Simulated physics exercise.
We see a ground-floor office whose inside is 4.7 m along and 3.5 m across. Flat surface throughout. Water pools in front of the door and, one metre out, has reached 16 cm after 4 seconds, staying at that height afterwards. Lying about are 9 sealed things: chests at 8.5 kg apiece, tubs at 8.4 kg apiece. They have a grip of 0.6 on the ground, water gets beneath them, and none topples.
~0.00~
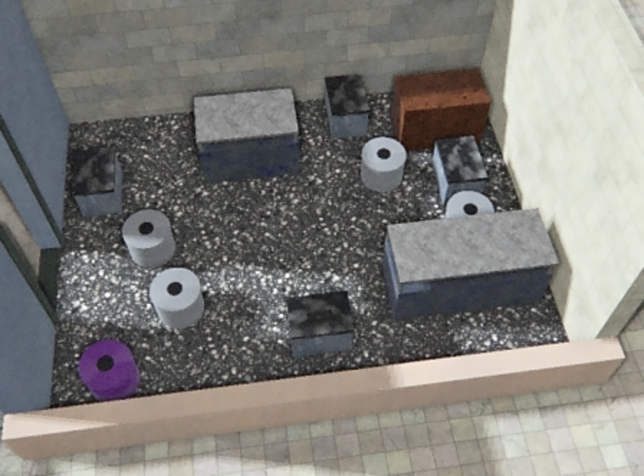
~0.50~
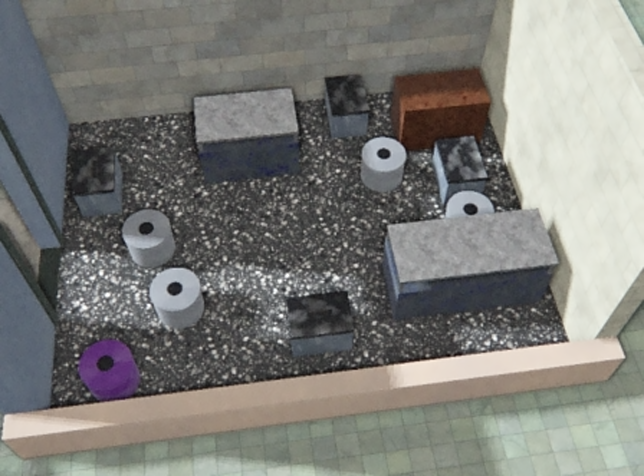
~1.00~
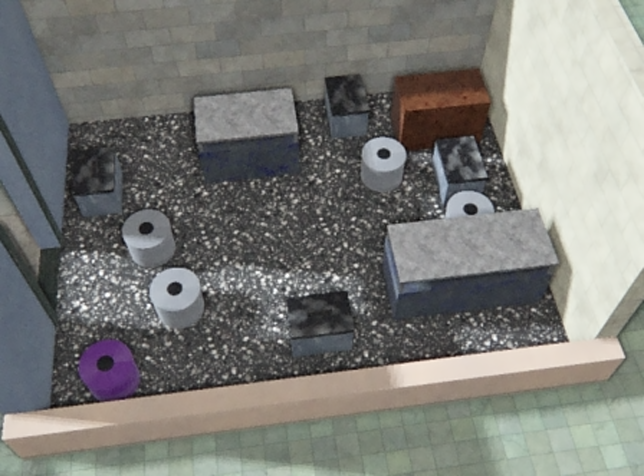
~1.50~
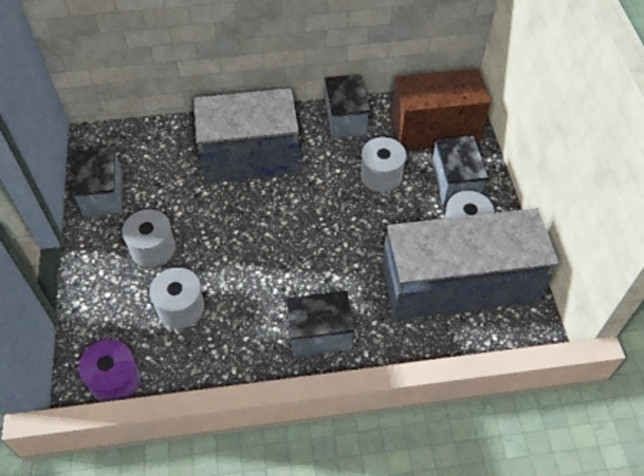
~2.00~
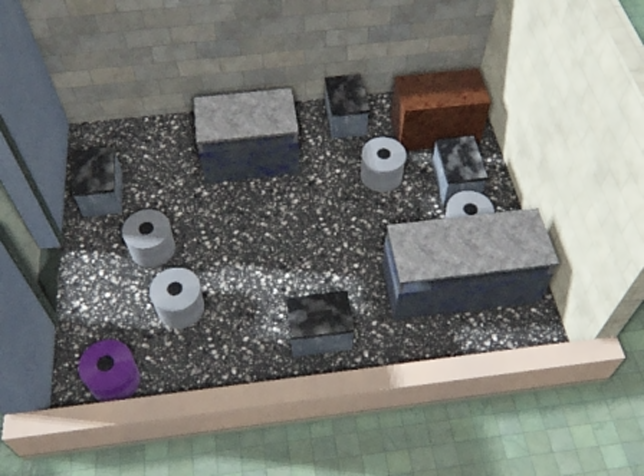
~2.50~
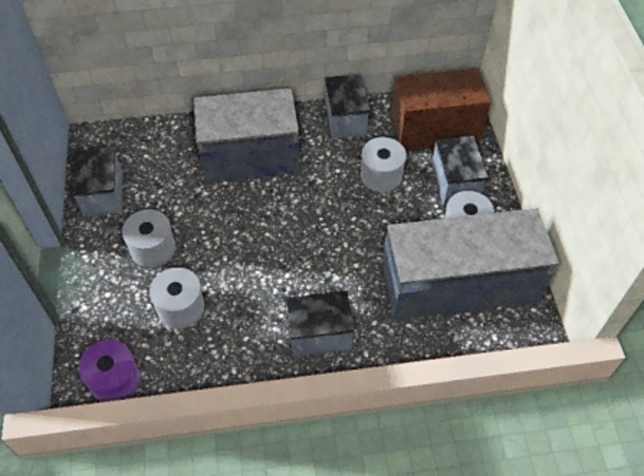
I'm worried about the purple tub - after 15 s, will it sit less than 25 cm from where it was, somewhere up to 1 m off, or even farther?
Less than 25 cm from where it was.
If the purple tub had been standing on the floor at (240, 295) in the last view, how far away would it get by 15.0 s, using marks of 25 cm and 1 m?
Short answer, it is taken a long way.
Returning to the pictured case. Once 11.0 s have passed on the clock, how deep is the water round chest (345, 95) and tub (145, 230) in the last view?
About 4 and 6 cm.
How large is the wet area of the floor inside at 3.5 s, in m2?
About 1.5 m2.
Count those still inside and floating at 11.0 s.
By my count, 6.
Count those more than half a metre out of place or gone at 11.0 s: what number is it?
It comes to 2.
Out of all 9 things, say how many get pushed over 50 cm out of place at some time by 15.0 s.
Answer: 4.
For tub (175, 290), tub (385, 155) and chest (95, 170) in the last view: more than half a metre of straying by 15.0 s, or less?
Above, above, below.
After 3.5 s the purple tub is near (106, 364), 0.0 m from its start, aground; 0 afloat.
After 6.8 s the purple tub is near (106, 364), 0.0 m from its start, aground; 0 afloat.
After 11.0 s the purple tub is near (106, 364), 0.0 m from its start, aground; 6 afloat.
After 15.0 s the purple tub is near (106, 364), 0.0 m from its start, aground; 7 afloat.
